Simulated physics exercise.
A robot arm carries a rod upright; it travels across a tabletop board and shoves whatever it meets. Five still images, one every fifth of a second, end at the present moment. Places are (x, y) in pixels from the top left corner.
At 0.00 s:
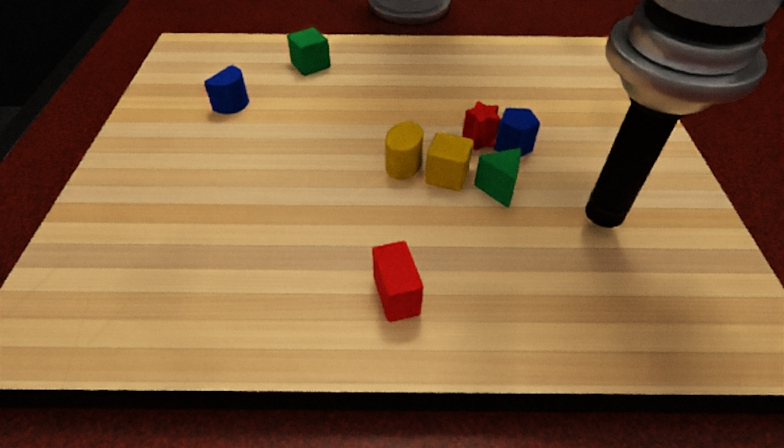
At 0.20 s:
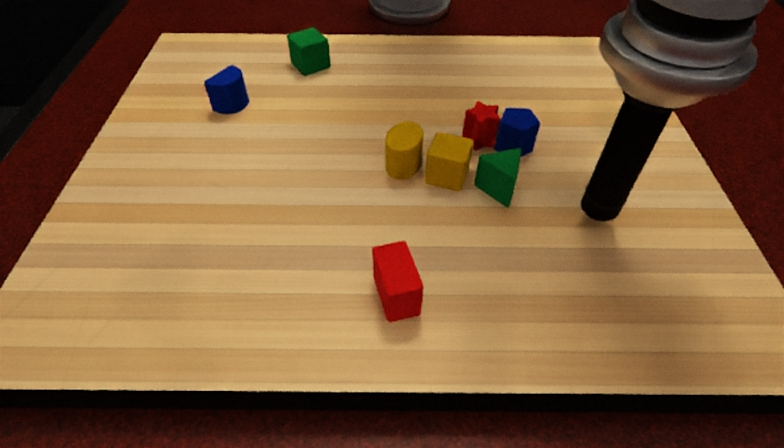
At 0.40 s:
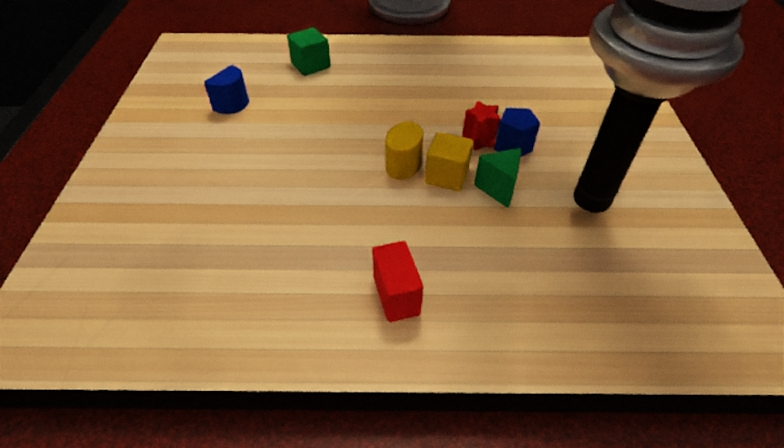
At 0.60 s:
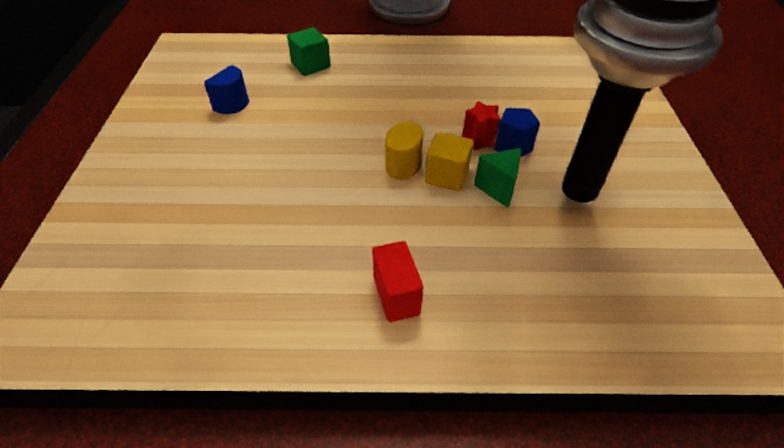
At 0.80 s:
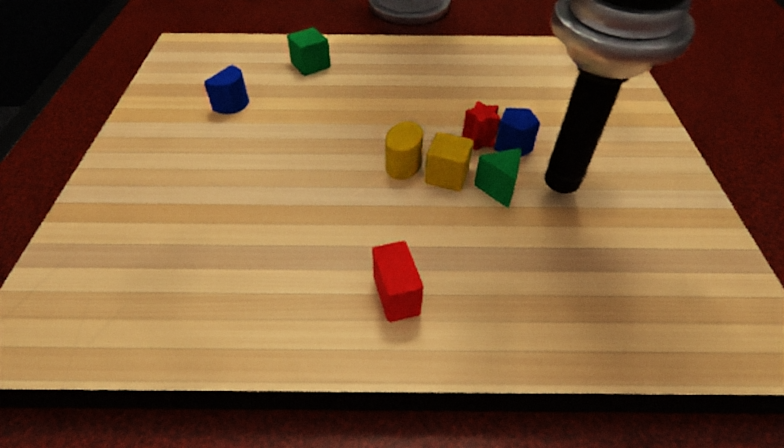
On a striped wooden board, a black rod slides left and slightly away past scattered coloured blocks, which all stay still.
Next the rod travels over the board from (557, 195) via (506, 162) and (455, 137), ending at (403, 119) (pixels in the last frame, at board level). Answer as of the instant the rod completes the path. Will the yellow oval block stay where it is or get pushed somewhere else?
By the time the path is finished, it has hardly shifted at all.
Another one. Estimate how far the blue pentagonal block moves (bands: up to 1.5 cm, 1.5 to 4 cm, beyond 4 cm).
Displacement: 1.5 to 4 cm.
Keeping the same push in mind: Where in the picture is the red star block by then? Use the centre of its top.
It is at (439, 83).
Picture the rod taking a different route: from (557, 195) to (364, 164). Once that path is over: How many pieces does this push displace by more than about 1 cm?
3 or more blocks.
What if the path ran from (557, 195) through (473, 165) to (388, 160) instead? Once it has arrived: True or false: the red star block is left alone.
It is true.
On the path given first. One third of the way, rod at (508, 149); red star block at (477, 106), turned 25° anticlockwise; green triangular block at (500, 155), turned 45° anticlockwise; blue pentagonal block at (516, 111), turned 25° clockwise.
Two thirds of the way, rod at (457, 123); red star block at (451, 91); green triangular block at (500, 155), turned 45° anticlockwise; blue pentagonal block at (510, 106), turned 70° clockwise.
At the end, rod at (404, 106); yellow oval block still; red star block at (439, 83), turned 55° clockwise; green triangular block at (500, 155), turned 45° anticlockwise; blue pentagonal block at (510, 106), turned 70° clockwise.
